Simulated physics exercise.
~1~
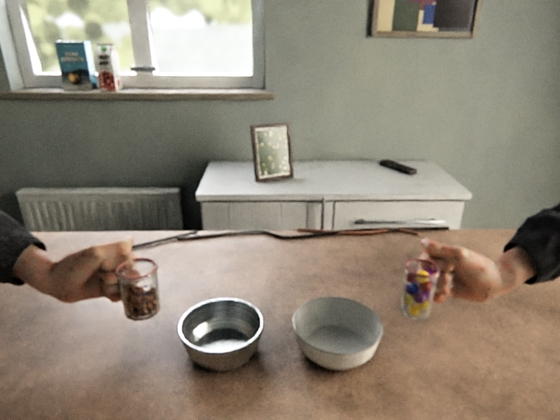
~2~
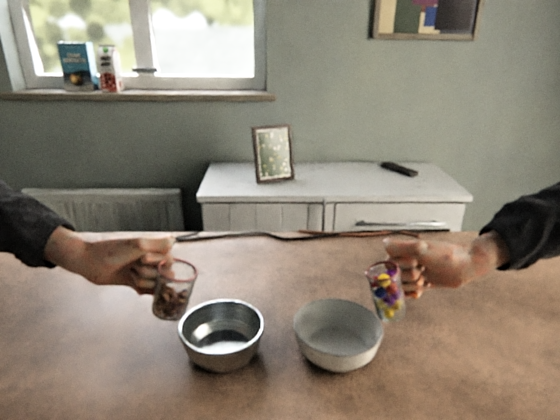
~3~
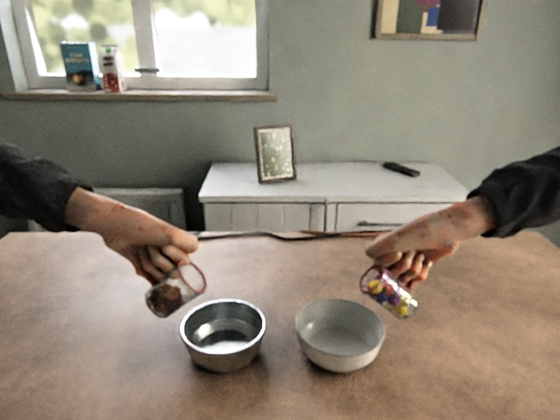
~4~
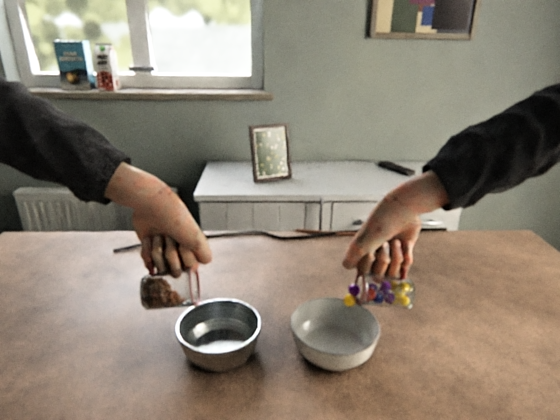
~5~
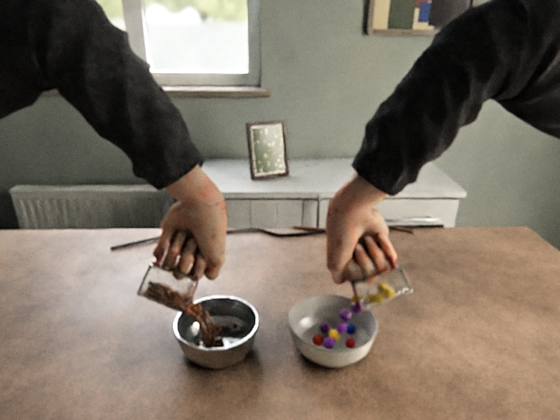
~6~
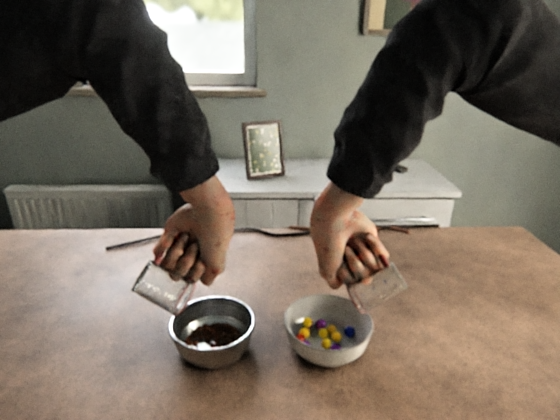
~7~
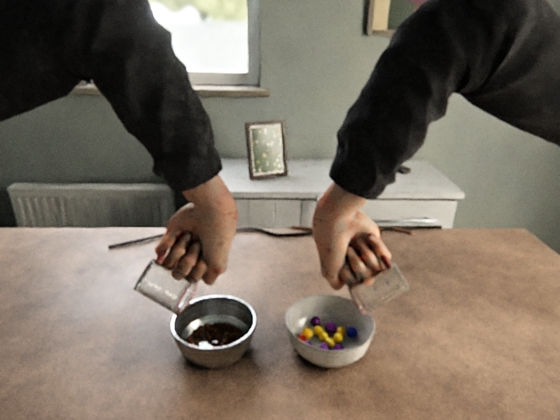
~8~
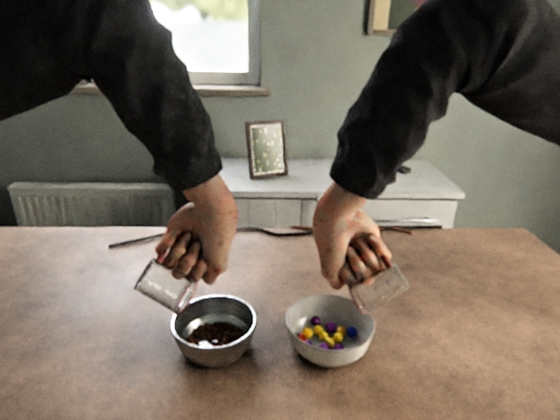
Two hands tipping small glass cups over a metal bowl and a white bowl, brown bits and colourful beads landing inside.
